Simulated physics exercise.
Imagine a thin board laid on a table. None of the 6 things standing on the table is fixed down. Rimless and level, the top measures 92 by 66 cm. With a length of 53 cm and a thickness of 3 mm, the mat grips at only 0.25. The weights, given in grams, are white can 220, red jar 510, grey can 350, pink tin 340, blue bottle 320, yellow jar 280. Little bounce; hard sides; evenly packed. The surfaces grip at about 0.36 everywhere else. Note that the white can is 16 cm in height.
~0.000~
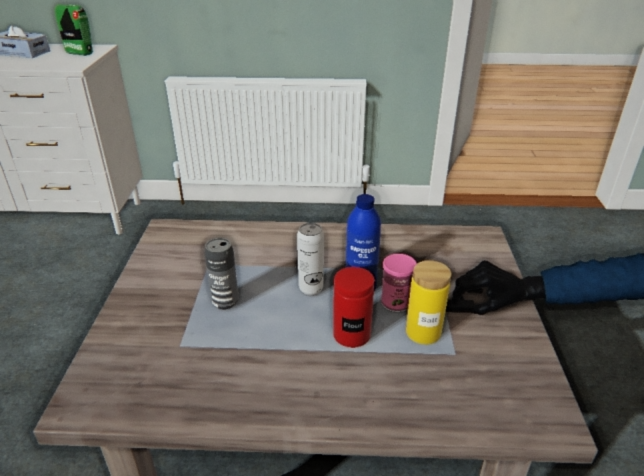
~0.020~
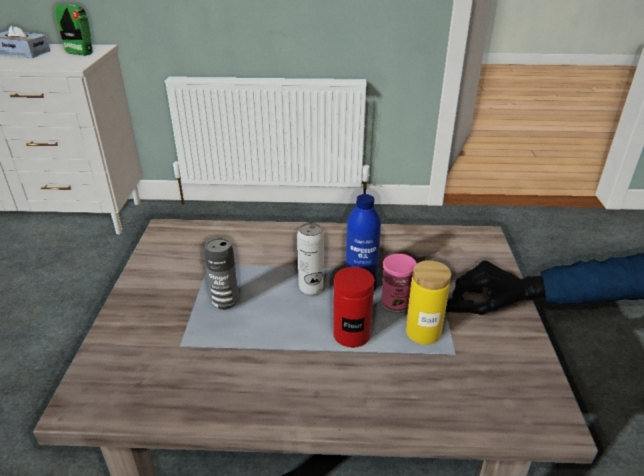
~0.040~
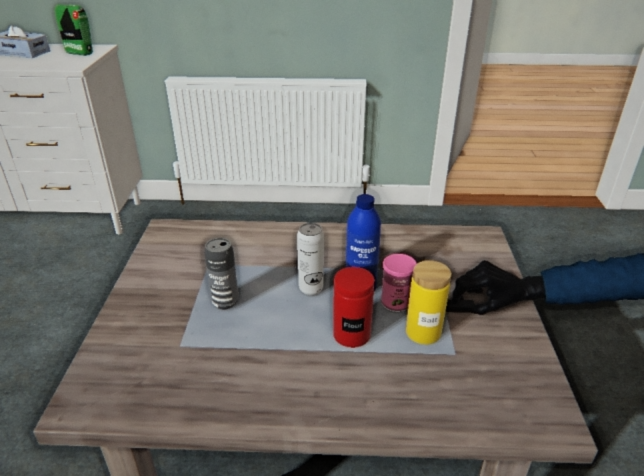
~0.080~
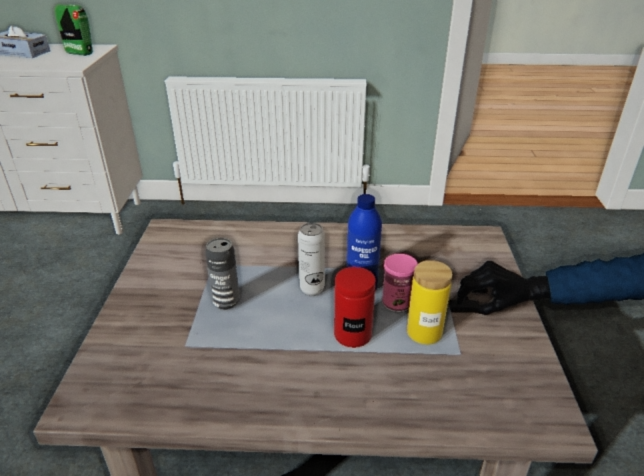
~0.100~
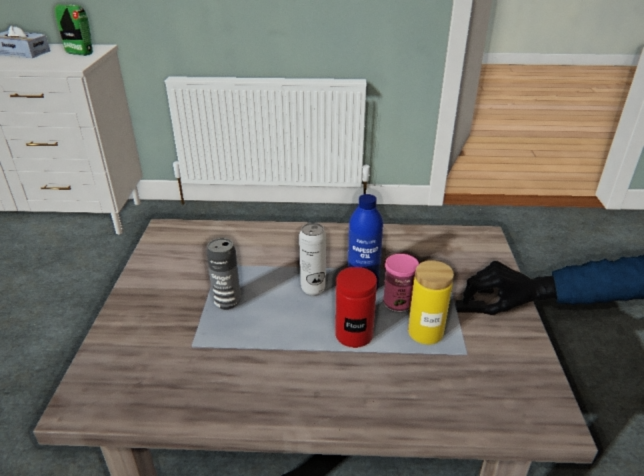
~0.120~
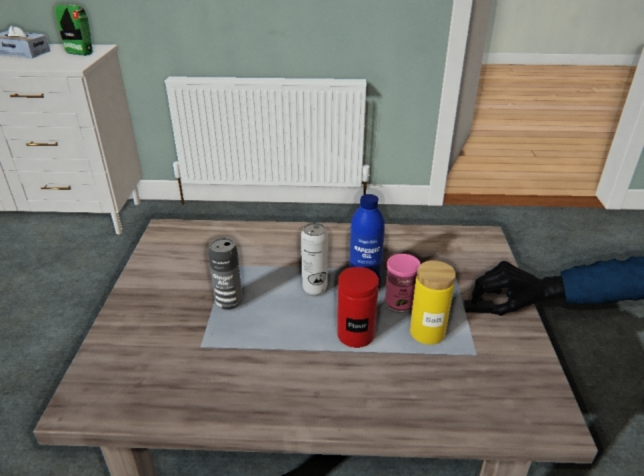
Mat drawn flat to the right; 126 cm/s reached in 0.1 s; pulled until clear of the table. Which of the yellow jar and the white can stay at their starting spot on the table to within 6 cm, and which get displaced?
In order: Yellow jar: Goes; white can: Goes.
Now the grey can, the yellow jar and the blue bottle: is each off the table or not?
Grey can: Stays in bounds; yellow jar: Goes out of bounds; blue bottle: Goes out of bounds.
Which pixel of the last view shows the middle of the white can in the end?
Near (523, 286).
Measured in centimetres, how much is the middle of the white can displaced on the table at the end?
Start to finish, roughly 46 cm.
Around 0.42 s, mat out by 42 cm; white can shifted 18 cm near (395, 262); yellow jar shifted 18 cm near (522, 305); blue bottle at 4° to upright.
Around 0.62 s, mat out by 67 cm; red jar, pink tin, blue bottle and yellow jar now off the table; white can at 13° to upright near (478, 264); grey can shifted 4 cm.
Around 0.92 s, mat out by 94 cm; white can on its side near (523, 286); grey can shifted 3 cm.
Finally (1.6 s), off the table, red jar, pink tin, blue bottle and yellow jar; on their side or leaning hard on the table, white can; grey can still in place (within 6 cm). Final places as that camera would see them, white can near (523, 286).
